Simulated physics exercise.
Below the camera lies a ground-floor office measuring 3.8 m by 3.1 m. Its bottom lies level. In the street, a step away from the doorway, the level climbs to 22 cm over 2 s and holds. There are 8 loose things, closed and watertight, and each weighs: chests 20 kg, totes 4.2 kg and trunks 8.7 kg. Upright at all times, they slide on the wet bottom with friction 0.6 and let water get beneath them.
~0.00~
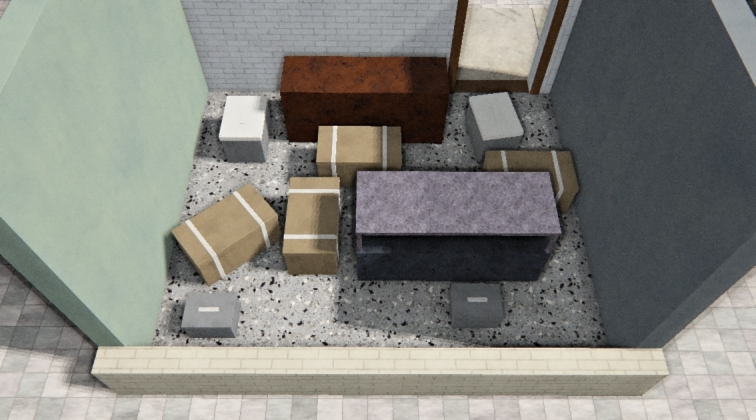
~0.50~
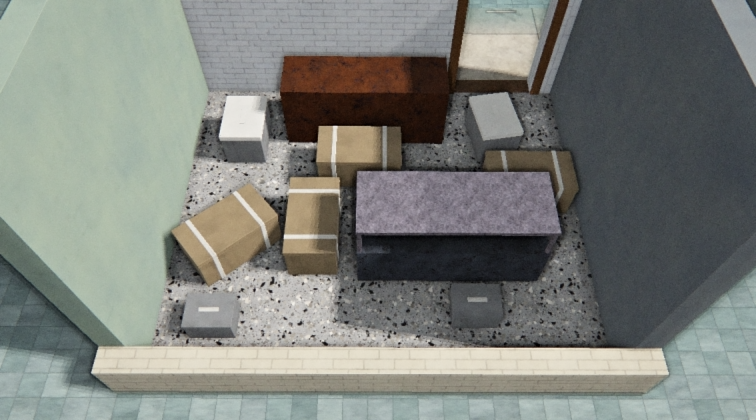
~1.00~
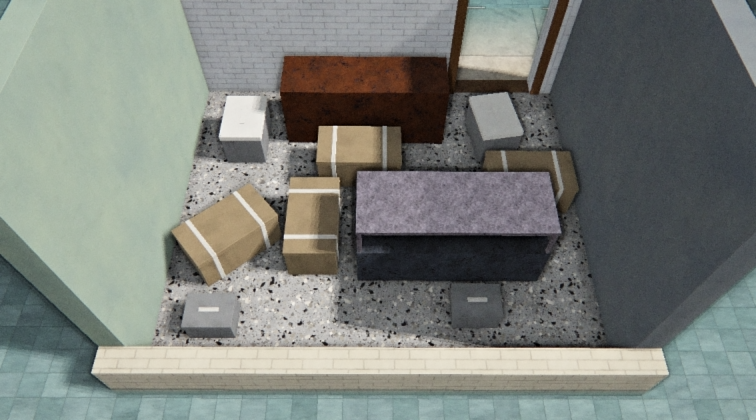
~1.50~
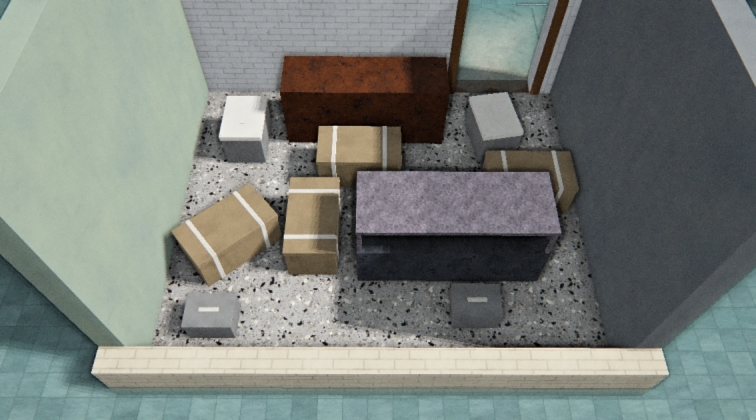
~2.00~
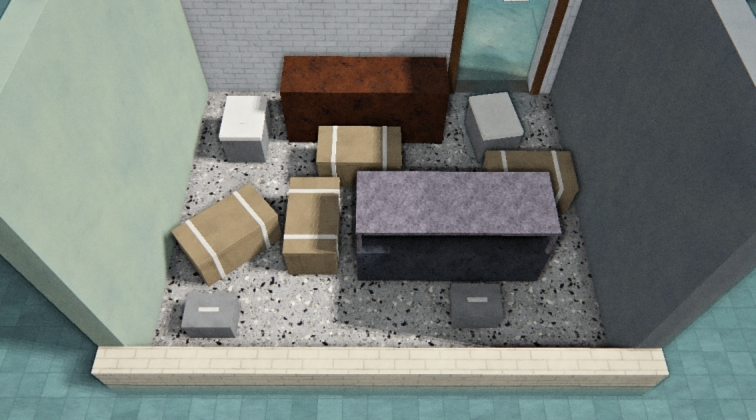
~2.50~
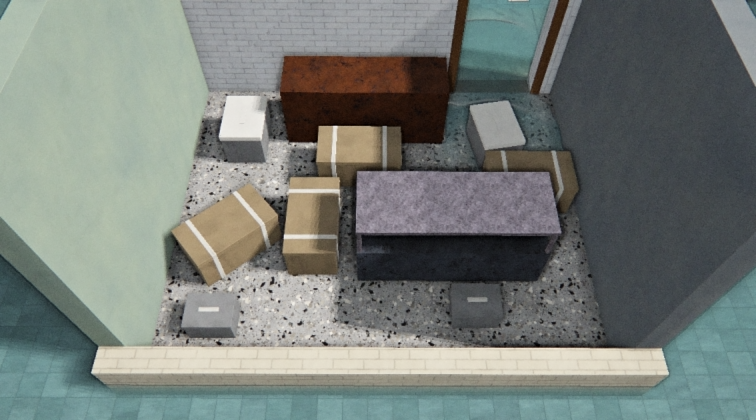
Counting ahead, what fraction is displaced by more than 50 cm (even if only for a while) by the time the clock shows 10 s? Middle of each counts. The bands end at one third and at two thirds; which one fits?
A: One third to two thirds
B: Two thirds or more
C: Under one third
Option C: Under one third.
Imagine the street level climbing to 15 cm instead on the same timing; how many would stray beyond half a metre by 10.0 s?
That would give 0.
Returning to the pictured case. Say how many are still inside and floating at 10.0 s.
It comes to 8 of them.
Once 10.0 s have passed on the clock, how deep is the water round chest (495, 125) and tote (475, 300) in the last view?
About 13 and 9 cm.
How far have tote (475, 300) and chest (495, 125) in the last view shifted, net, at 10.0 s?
Net displacement, in order: 80 cm; 30 cm.
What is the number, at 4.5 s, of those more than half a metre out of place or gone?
By then the count is 0.
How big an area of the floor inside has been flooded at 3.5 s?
About 4.0 m2.
After 3.5 s 0 of 8 are over 50 cm from their spots; 1 afloat.
After 4.5 s 0 of 8 are over 50 cm from their spots; 2 afloat.
After 7.0 s 0 of 8 are over 50 cm from their spots; 6 afloat.
After 10.0 s 1 of 8 are over 50 cm from their spots, and 1 have been at some point; 8 afloat.
